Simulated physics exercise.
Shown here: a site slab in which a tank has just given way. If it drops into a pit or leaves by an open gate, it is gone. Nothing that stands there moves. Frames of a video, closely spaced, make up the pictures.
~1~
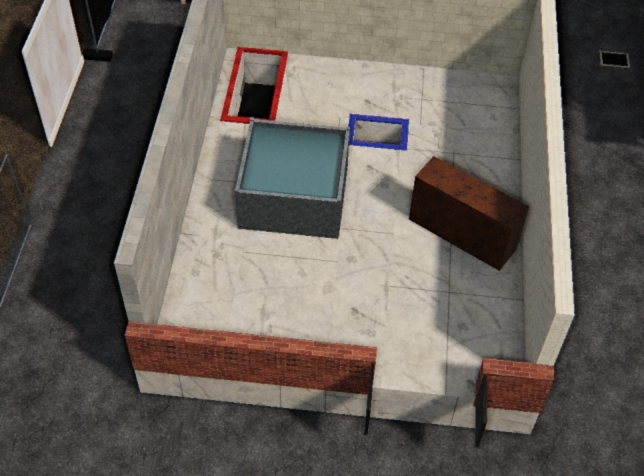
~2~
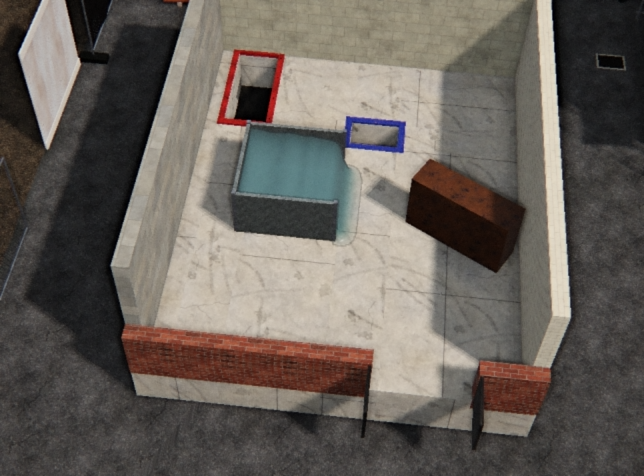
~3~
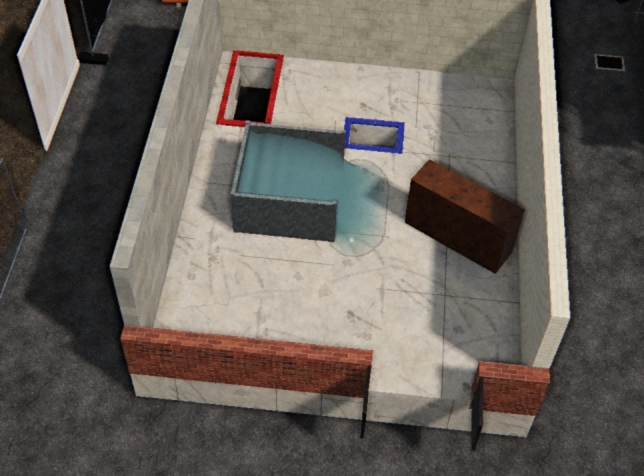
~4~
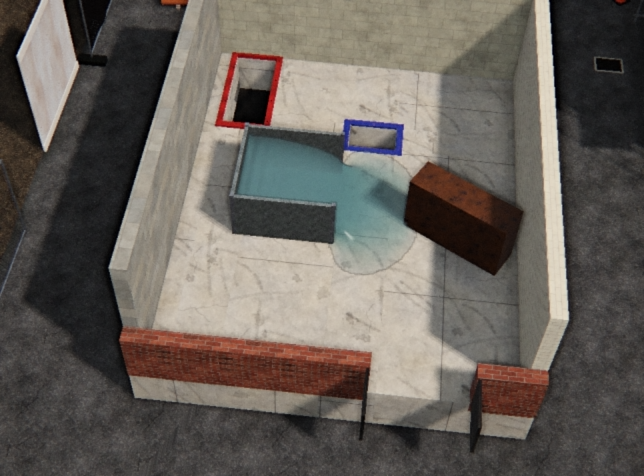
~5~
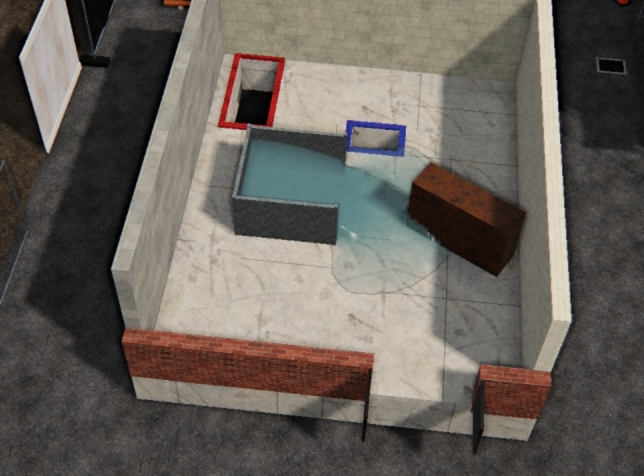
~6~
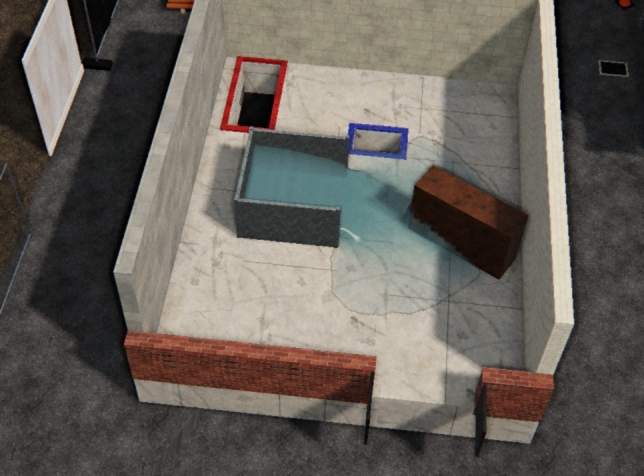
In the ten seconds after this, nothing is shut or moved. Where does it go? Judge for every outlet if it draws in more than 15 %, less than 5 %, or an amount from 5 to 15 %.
The gate will be a major outlet past fifteen per cent; the red pit will be a middling outlet at five to fifteen per cent; the blue pit will be a middling outlet at five to fifteen per cent.
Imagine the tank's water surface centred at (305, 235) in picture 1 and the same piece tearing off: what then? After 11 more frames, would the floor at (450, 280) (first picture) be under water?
Outcome noted: Waterlogged.
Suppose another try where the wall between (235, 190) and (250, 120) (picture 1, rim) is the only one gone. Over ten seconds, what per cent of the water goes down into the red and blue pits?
Red 35 %, blue 4 %.
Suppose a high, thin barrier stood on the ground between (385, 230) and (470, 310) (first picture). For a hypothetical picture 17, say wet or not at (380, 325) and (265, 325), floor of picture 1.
In the listed order, the first spot is swamped and the second is spared.
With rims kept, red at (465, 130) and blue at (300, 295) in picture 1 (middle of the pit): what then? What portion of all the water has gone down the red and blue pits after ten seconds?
Red has 30 parts of a hundred and blue has 4.
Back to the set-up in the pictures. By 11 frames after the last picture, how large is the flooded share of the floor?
45 %.
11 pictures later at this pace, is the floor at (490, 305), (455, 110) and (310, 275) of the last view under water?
Soaked, soaked, spared.
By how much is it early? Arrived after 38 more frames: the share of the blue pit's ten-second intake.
Result: 50 % of the ten-second total.
A moment on, water covers 35 % of the floor; the gate 0 %, the red pit 0 %, the blue pit 1 %.
Next, water covers 45 % of the floor; the gate 0 %, the red pit 0 %, the blue pit 2 %.
Then, water covers 55 % of the floor; the gate 6 %, the red pit 0 %, the blue pit 2 %.
Later, water covers 80 % of the floor; the gate 14 %, the red pit 6 %, the blue pit 4 %.
In the end, water covers 100 % of the floor; the gate 19 %, the red pit 8 %, the blue pit 9 %.
